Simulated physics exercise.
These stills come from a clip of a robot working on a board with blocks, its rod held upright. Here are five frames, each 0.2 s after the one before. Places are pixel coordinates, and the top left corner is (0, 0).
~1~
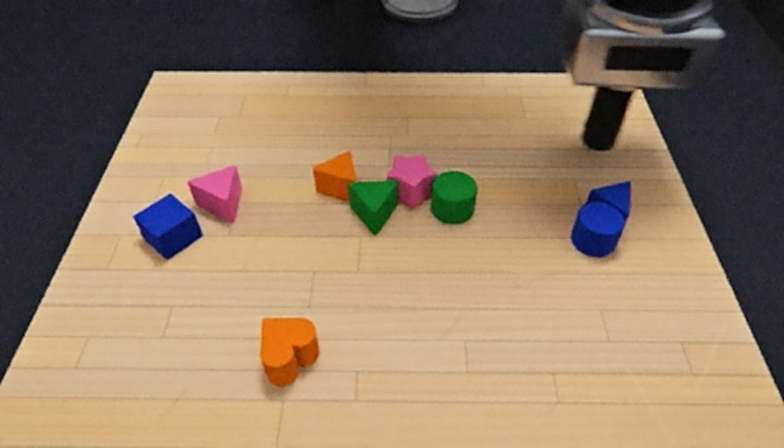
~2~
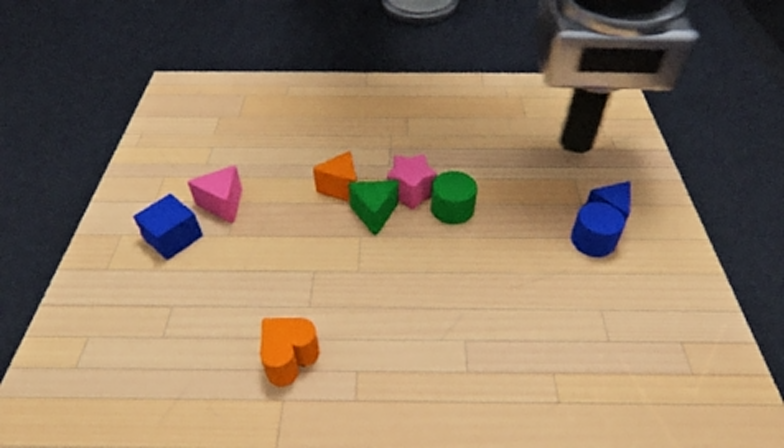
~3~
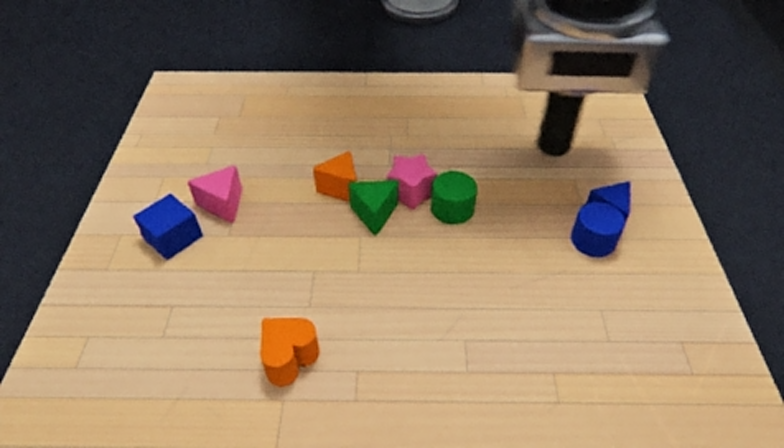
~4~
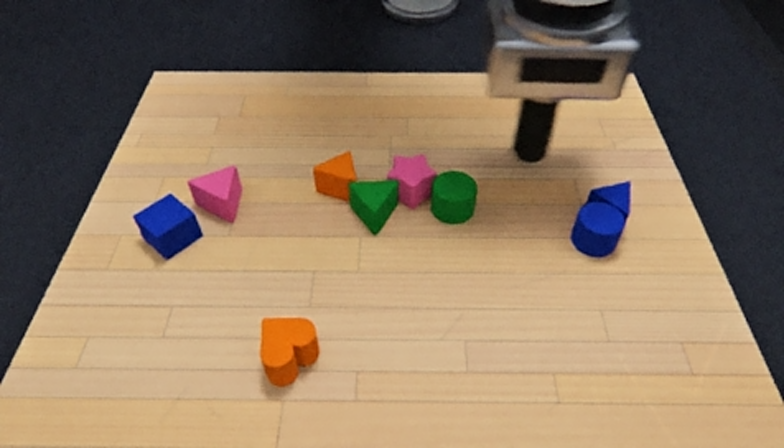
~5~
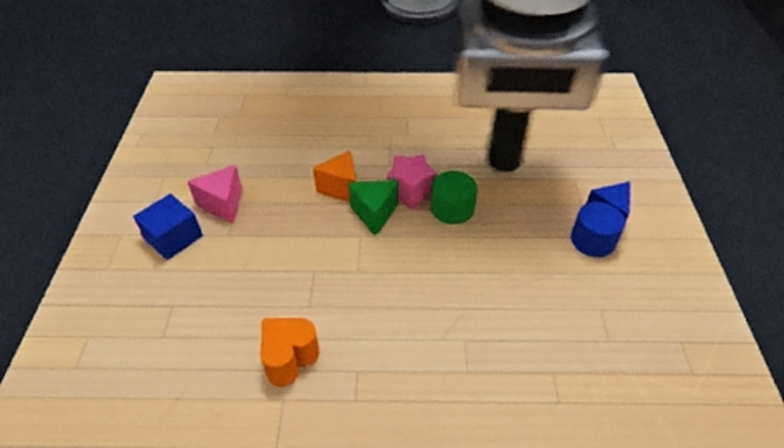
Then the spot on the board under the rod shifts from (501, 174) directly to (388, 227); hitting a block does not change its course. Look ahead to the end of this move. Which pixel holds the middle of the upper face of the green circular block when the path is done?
Its top centre is at about (409, 233).
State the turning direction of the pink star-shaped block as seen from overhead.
It turns clockwise.
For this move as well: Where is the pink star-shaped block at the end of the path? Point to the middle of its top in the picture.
It comes to (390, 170).
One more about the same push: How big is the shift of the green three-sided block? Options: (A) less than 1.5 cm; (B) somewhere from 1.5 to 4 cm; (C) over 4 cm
My answer is option B.
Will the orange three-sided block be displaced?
That would be a no.
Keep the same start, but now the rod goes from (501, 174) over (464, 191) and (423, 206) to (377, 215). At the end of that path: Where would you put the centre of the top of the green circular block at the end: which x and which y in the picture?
At the end it should sit near (412, 218).
What follows on the original path. One third of the way, rod at (467, 178); green circular block at (447, 191).
Two thirds of the way, rod at (429, 196); green three-sided block at (363, 192), turned 30° anticlockwise; pink star-shaped block at (396, 168), turned 45° clockwise; green circular block at (422, 216).
At the end, rod at (388, 215); orange three-sided block not moved; green three-sided block at (352, 193), turned 30° anticlockwise; pink star-shaped block at (390, 170), turned 85° clockwise; green circular block at (409, 233).
